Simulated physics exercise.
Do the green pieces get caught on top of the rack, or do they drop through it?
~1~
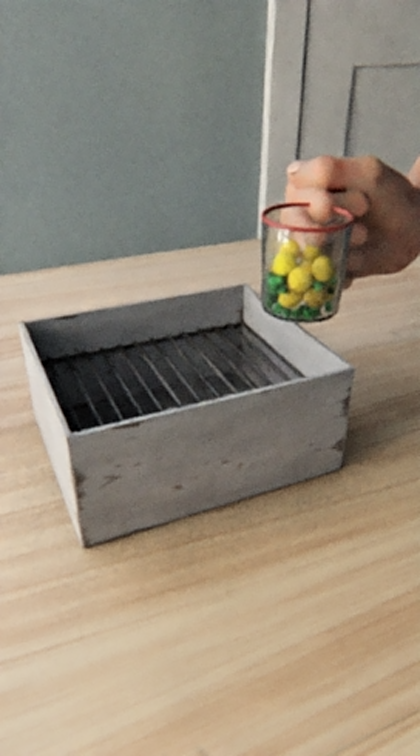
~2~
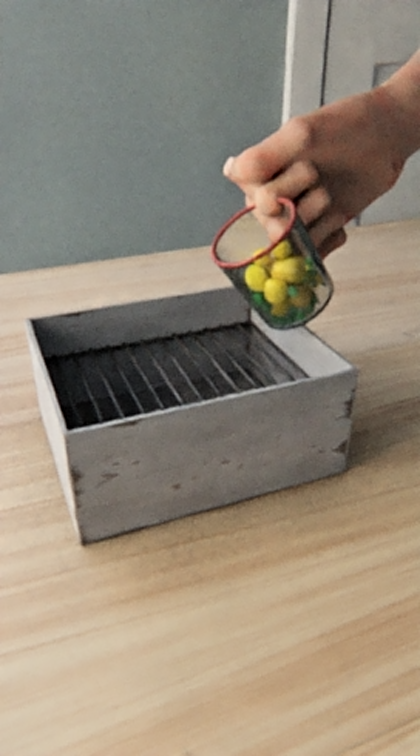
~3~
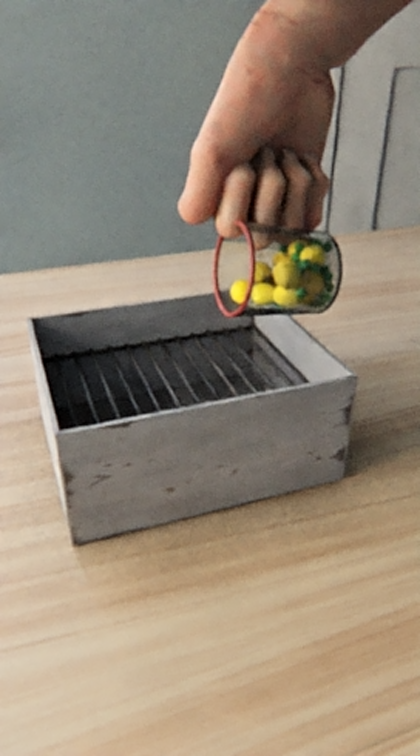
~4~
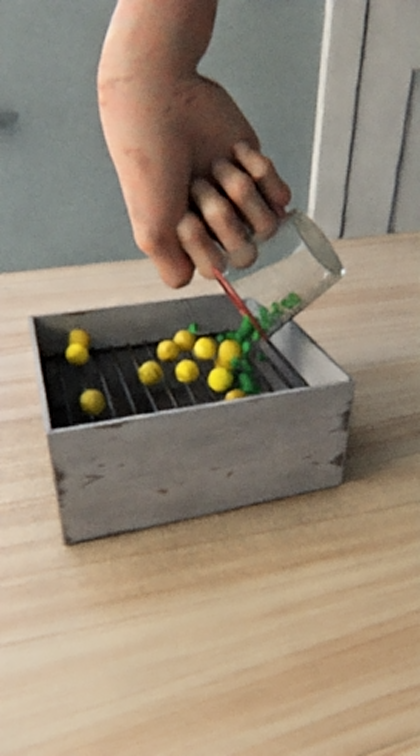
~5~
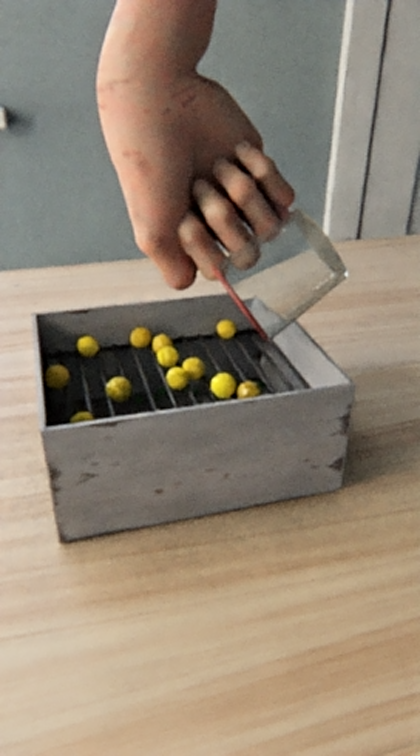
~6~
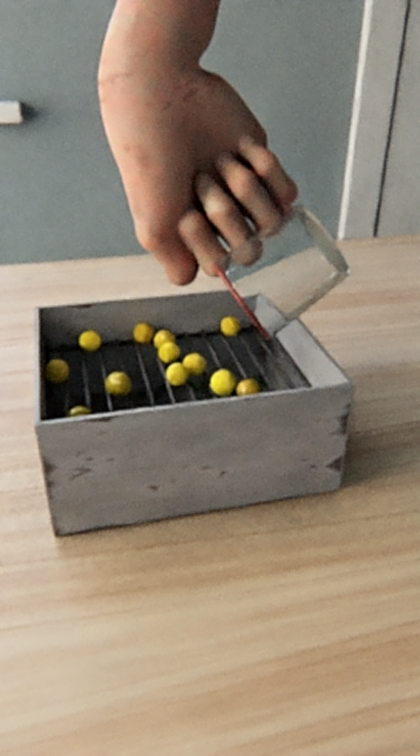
The green pieces drop through the rack and end up below, while the yellow balls are caught on top.
